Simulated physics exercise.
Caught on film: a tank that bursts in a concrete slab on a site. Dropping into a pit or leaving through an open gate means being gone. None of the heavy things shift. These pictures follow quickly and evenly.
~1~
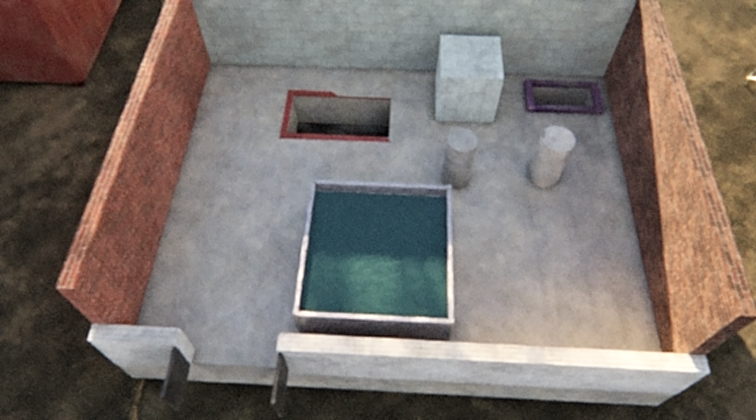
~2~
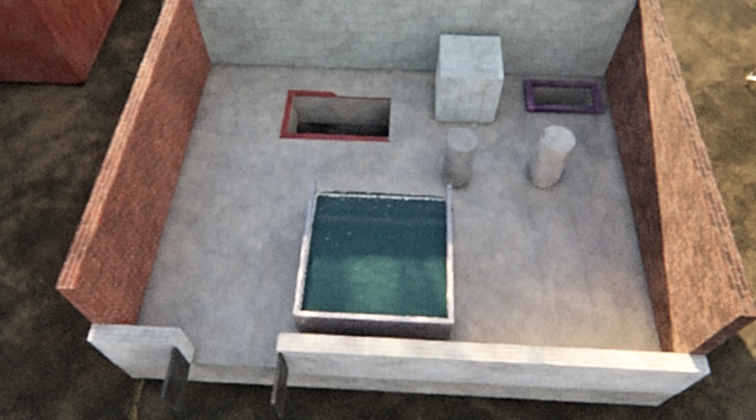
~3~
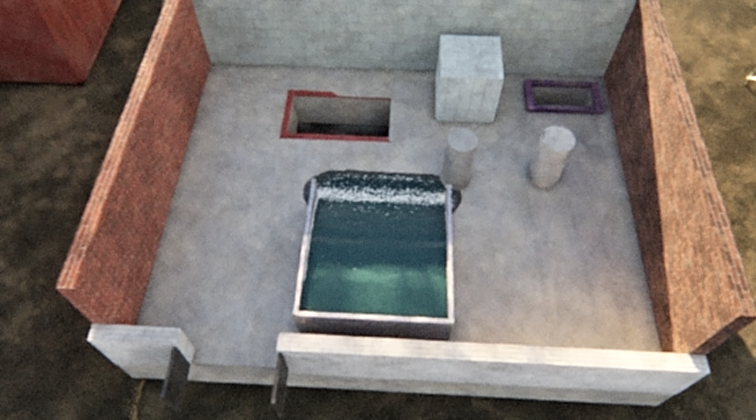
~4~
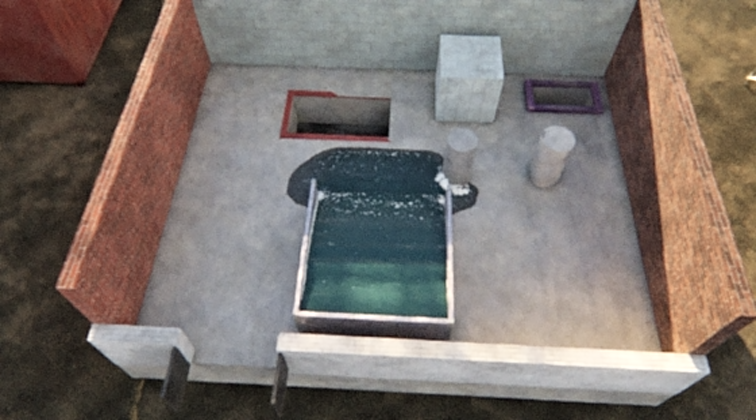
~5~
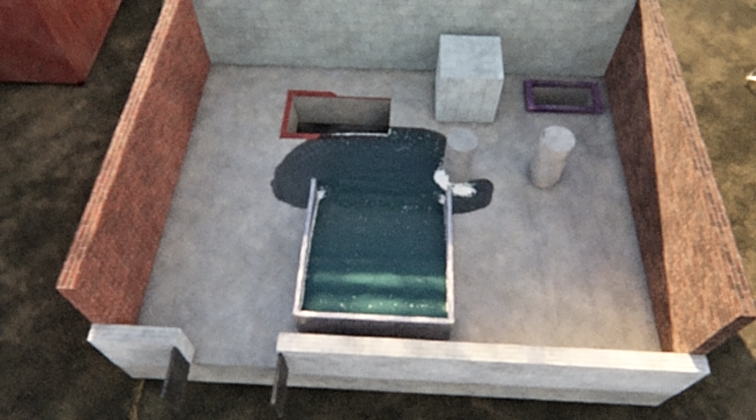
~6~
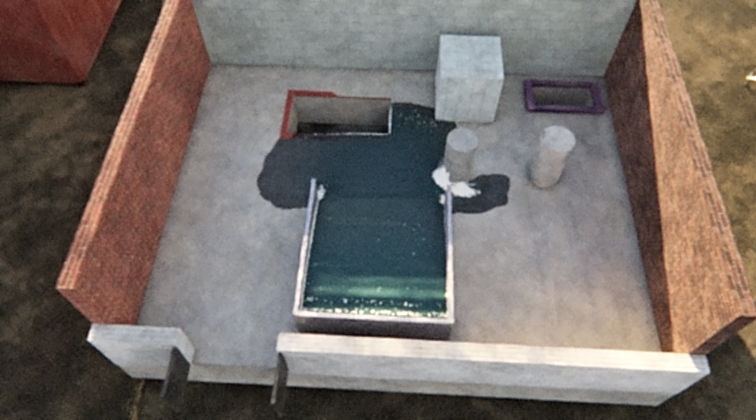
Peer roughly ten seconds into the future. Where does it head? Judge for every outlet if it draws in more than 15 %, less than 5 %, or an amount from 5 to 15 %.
My call: The gate draws in less than 5 %; the purple pit draws in less than 5 %; the red pit draws in more than 15 %.
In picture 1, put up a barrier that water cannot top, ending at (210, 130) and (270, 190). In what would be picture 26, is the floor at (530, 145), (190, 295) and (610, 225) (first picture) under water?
Going one after another, I'd say reached by the flood, then kept clear of the flood, then reached by the flood.
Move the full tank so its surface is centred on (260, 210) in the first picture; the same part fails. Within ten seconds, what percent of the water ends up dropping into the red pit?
Within ten seconds the red pit takes 65 percent of the total.
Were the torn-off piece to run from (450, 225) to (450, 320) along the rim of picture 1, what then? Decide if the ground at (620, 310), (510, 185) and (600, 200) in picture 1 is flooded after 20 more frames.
Soaked, then soaked, then soaked.
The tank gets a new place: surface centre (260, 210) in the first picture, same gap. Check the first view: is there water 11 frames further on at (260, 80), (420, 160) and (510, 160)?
In order: Inundated, then unflooded, then unflooded.
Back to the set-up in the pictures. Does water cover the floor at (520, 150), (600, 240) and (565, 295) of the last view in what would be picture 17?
Well, in turn they'd be wet underfoot, wet underfoot and dry underfoot.
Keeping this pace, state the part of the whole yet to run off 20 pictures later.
My reading is around 60 percent.
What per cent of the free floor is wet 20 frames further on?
I'd estimate some 50 per cent.
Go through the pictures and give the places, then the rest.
The first picture shows still water in the water tank at (377, 249).
In the second picture, the front is at a hidden place, out from the gap on the water tank's far side.
In the third picture, water pours out on the water tank's far side and has run to (455, 191).
In the fourth picture, water pours out on the water tank's far side and has run to (295, 179).
In the fifth picture, water pours out on the water tank's far side and has run to (296, 153).
In the sixth picture, the front is at (423, 109), out from the gap on the water tank's far side.
A moment on, water covers 25 % of the floor; the gate 0 %, the purple pit 0 %, the red pit 11 %.
Next, water covers 45 % of the floor; the gate 0 %, the purple pit 0 %, the red pit 25 %.
Then, water covers 50 % of the floor; the gate 0 %, the purple pit 0 %, the red pit 39 %.
Later, water covers 75 % of the floor; the gate 0 %, the purple pit 0 %, the red pit 50 %.
In the end, water covers 85 % of the floor; the gate 1 %, the purple pit 0 %, the red pit 57 %.
